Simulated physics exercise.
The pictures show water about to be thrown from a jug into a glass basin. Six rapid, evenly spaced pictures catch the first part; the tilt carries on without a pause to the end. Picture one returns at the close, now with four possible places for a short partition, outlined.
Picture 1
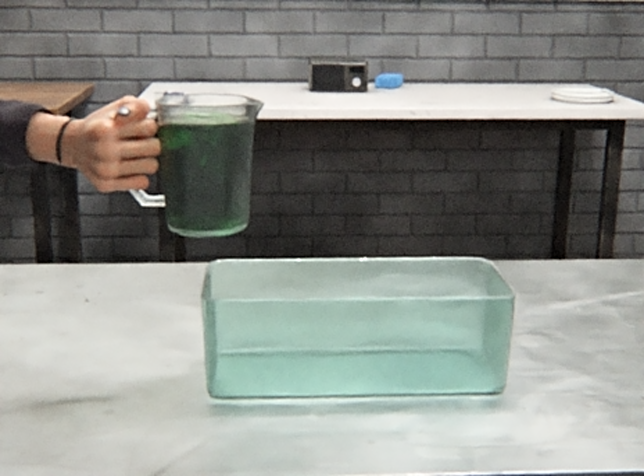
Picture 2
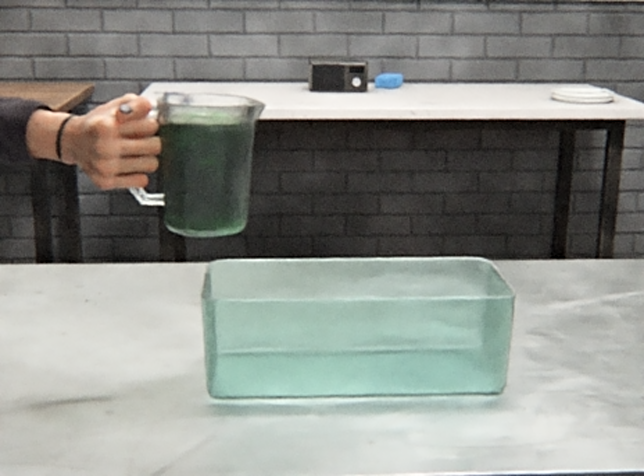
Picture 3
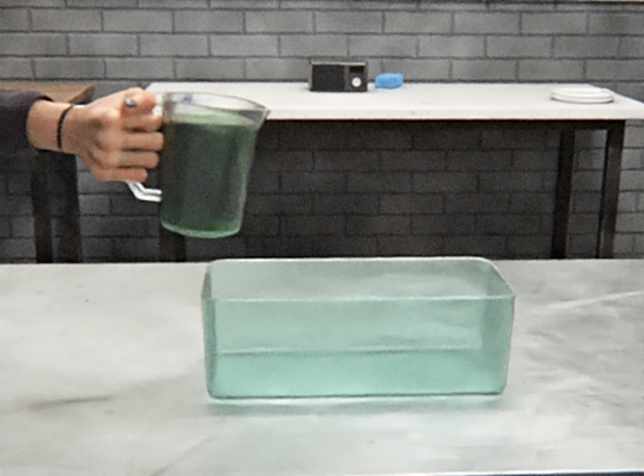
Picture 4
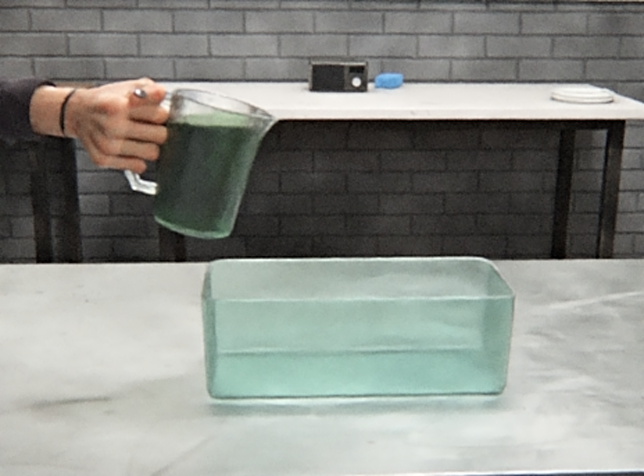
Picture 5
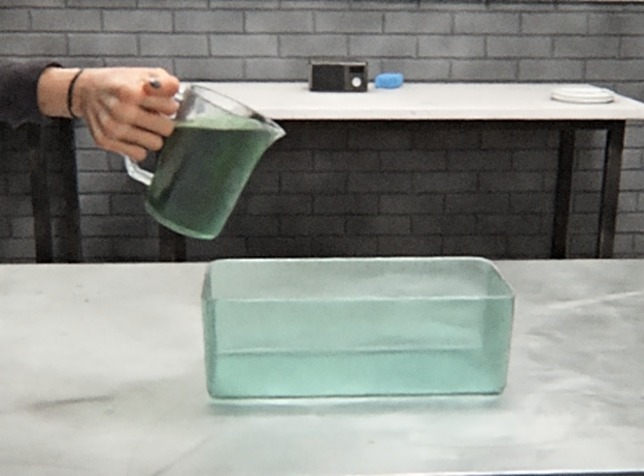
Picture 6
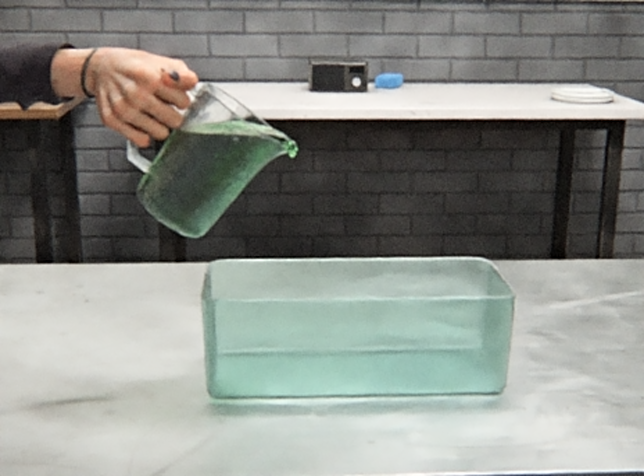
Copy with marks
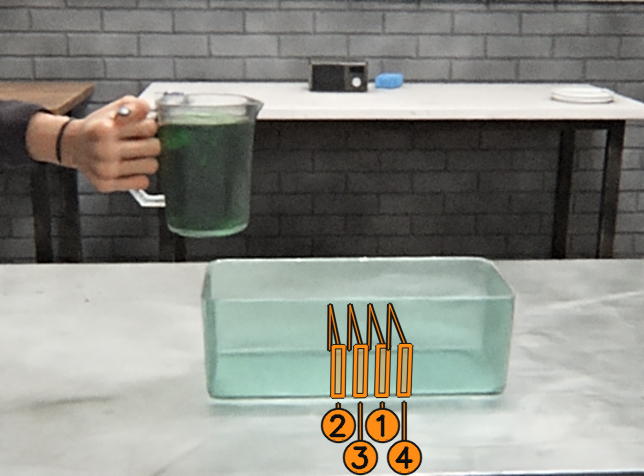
At a grey table before a brick wall, a hand held a jug of green liquid upright above and left of a glass basin, then gradually tilted it rightward until liquid reached just over the lip.
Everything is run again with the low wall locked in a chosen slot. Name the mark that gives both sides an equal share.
2 works best here.
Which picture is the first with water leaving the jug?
Picture 6.
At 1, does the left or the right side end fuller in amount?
The left side.
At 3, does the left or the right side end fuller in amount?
The left one.
On the marked copy, 1 at (382, 403); 2 at (338, 403); 3 at (360, 403); 4 at (404, 402).
For place 1, about 93 % ends left of the wall and 3 % right of it; 4 % is lost outside.
For place 2, about 44 % ends left of the wall and 56 % right of it.
For place 3, about 85 % ends left of the wall and 12 % right of it; 4 % is lost outside.
For place 4, about 95 % ends left of the wall and 4 % right of it.
